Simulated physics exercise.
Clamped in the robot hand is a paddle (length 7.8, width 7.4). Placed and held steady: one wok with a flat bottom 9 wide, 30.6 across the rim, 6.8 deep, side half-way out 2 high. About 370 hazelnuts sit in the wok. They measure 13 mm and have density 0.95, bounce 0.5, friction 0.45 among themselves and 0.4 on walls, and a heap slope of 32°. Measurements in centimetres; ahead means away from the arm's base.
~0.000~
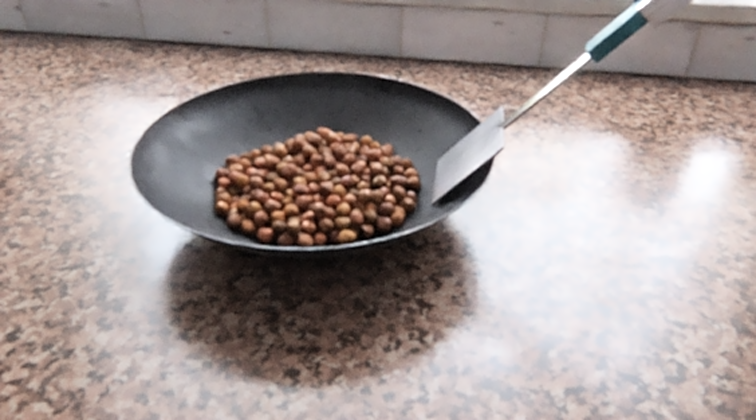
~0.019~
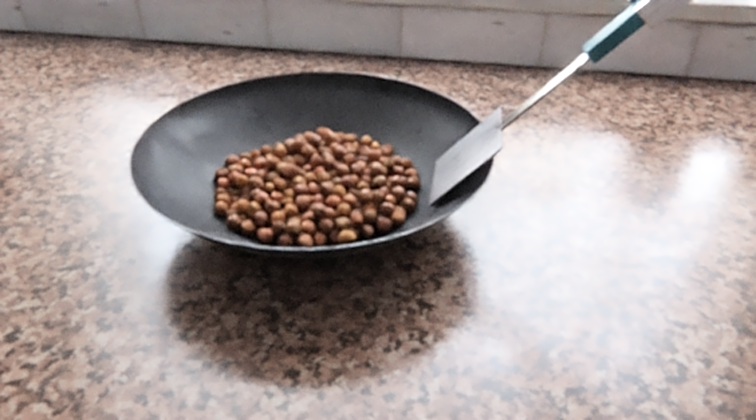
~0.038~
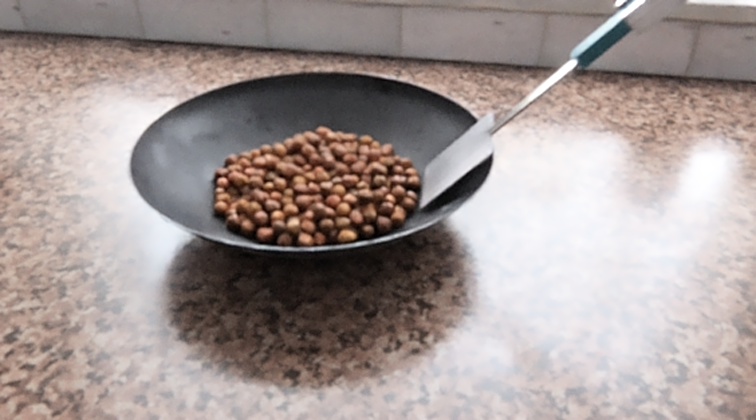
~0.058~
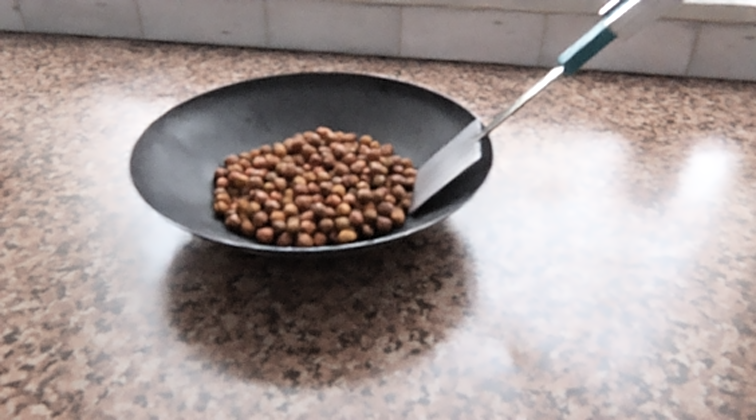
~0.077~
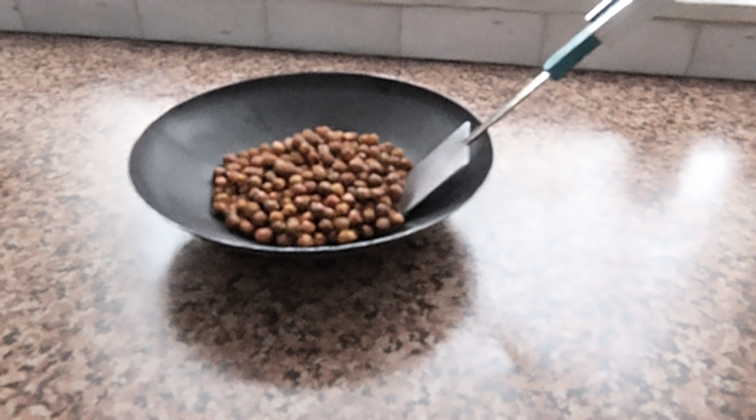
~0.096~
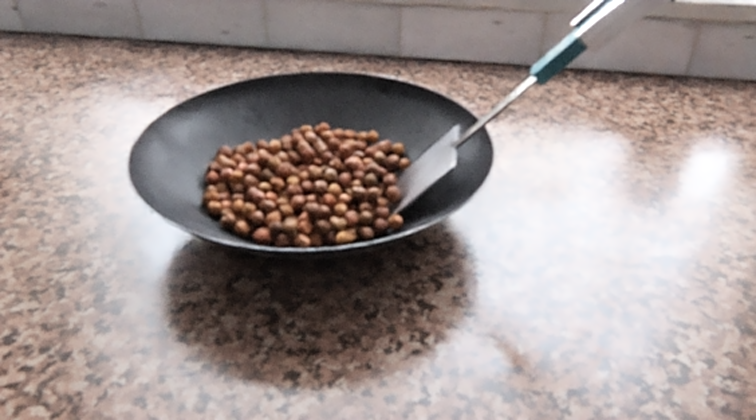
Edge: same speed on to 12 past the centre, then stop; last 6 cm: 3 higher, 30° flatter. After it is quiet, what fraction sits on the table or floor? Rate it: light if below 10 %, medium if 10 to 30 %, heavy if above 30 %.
Rating: Medium.
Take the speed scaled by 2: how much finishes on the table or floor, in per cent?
40 %.
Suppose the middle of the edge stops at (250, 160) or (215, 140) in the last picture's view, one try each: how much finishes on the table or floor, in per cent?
0 % and 0 %.
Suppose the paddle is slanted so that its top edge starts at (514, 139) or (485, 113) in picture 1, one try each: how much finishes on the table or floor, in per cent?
First try around 20 percent, second around 20 percent.
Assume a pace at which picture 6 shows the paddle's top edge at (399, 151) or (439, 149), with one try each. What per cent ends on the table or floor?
Respectively, around 40 and 30 per cent.
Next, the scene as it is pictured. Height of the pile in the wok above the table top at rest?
Some 7.0 cm above the table.
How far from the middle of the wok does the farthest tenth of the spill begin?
I'd estimate close to 40 centimetres.
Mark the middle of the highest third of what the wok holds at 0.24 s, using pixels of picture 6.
The top third sits at roughly (244, 163).
After 0.24 s, sloping 49°, highest piece 6 above the table; 373 in the wok.
After 0.39 s, sloping 42°, highest piece 8 above the table; 373 in the wok.
After 0.66 s, sloping 19°, highest piece 8 above the table; 299 in the wok, 66 on the table or floor, 8 on the blade or in flight.
After 1.71 s, sloping 19°, highest piece 7 above the table; 298 in the wok, 75 on the table or floor.
At rest, 298 in the wok, 75 on the table or floor. That is 20 % on the table or floor.
